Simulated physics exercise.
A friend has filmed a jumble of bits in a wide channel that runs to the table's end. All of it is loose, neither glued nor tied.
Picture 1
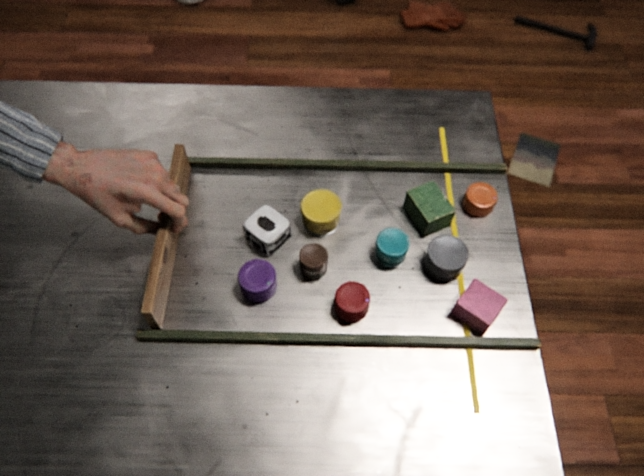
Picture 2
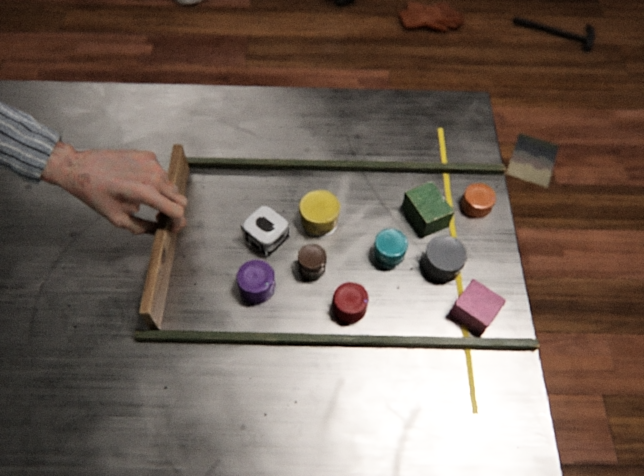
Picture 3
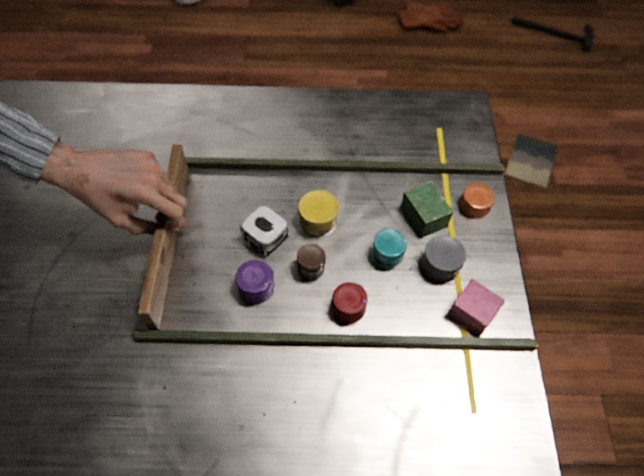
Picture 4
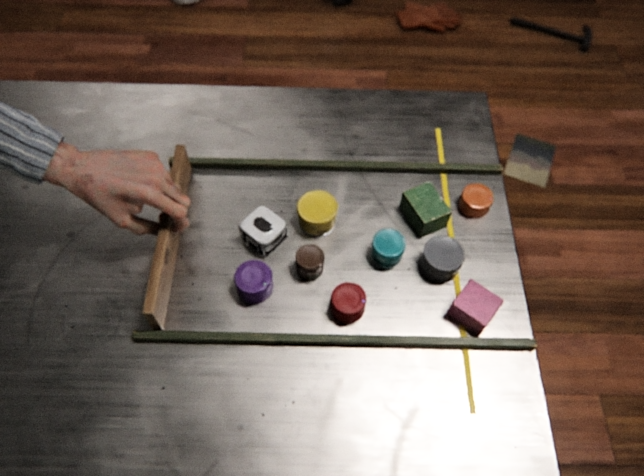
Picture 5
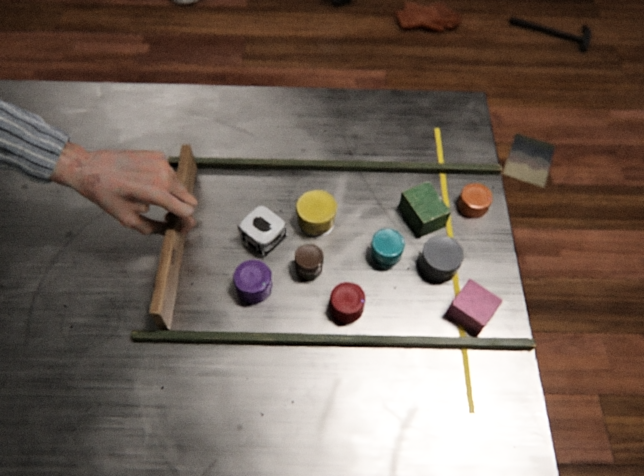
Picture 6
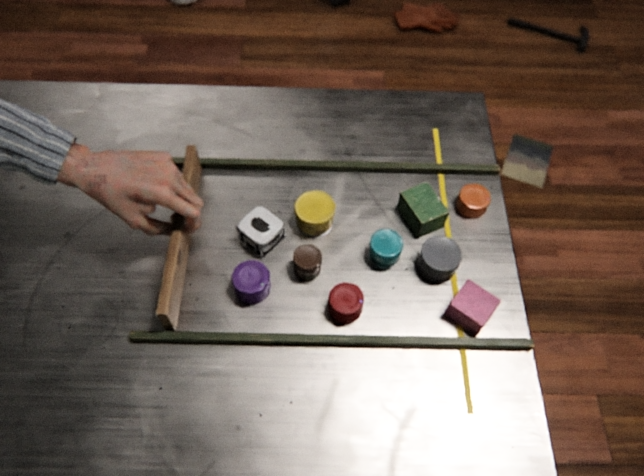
A hand slides a wooden board slightly right toward loose blocks and lids, which stay still.
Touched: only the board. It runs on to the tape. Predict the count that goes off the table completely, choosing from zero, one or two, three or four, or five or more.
The count is one or two.
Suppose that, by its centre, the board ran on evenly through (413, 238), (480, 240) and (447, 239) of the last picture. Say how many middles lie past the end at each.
0; 5; 1.
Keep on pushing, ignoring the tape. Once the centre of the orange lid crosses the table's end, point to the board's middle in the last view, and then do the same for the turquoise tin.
The orange lid gives roughly (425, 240), the turquoise tin roughly (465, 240).
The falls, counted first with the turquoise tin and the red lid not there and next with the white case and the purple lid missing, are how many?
Result: 1, then 1.
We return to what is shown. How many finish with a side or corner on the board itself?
Result: 4 in all.
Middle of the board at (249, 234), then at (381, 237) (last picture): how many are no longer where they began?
So far 2, and 8 at the second.
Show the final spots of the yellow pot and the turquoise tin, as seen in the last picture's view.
Result: One at about (465, 194), the other at about (504, 239).
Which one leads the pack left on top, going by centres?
Looks like the grey tub to me.
Soon after, none off yet; orange lid at rest near (473, 201); pink block at rest near (472, 307); grey tub at rest near (439, 260).
After that, none off yet; orange lid at rest near (473, 201); pink block at rest near (472, 307); grey tub displaced a little near (463, 264).
In the end, the number that fall off is one or two; gone, orange lid.
